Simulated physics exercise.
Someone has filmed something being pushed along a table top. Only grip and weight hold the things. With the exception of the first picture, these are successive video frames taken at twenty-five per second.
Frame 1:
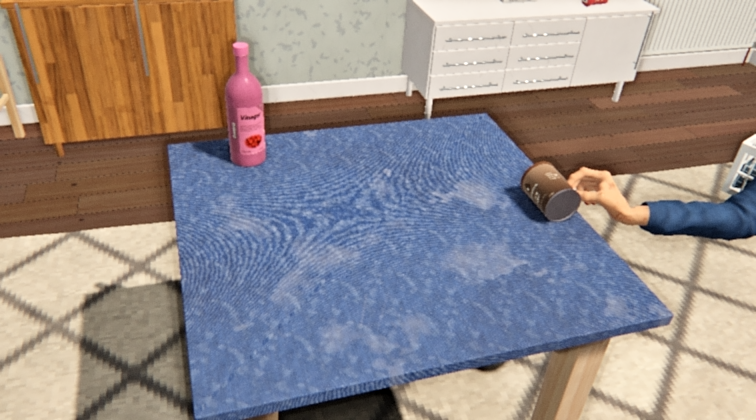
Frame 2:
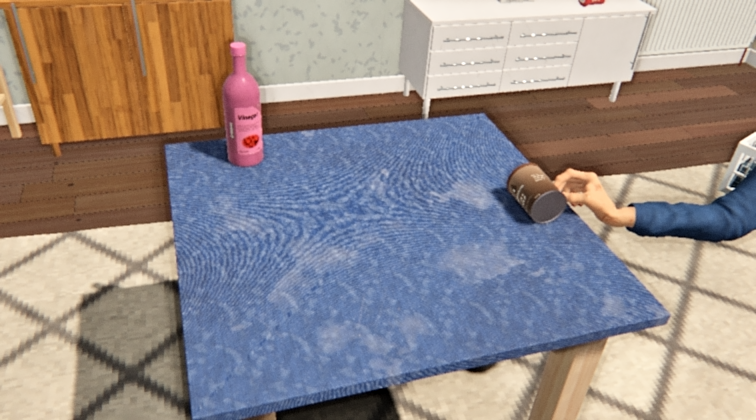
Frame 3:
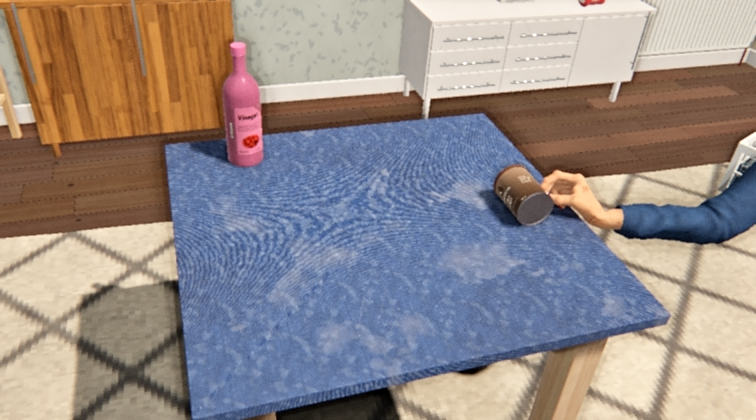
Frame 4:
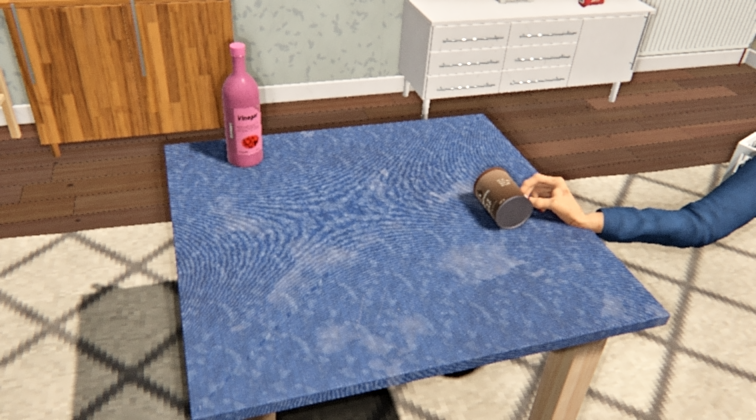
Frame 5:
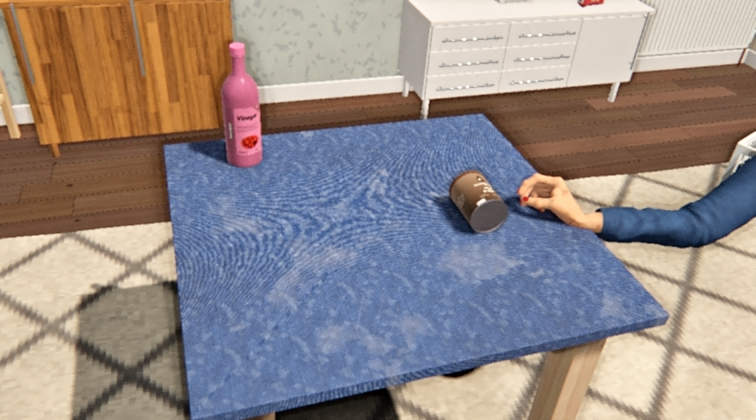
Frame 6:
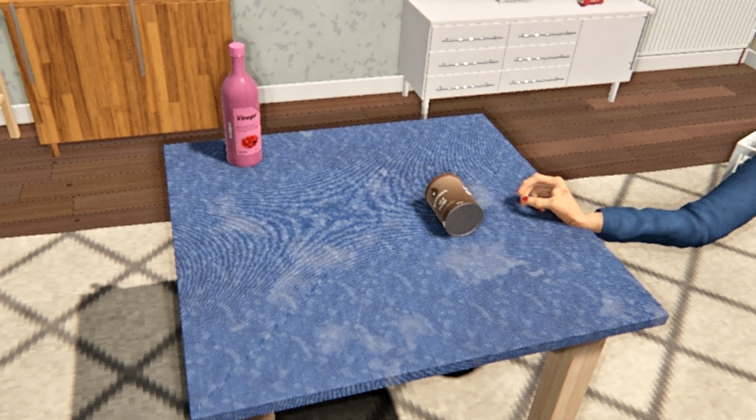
Brown tin on its side being pushed left by a hand across a blue table, then rolling on as the hand stays back.
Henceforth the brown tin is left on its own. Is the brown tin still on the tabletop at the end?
No.
Then, 0.30 s after the last picture, brown tin rolled well along near (258, 233).
Then, 0.70 s after the last picture, brown tin now off the table.
By the end, off the table, brown tin.
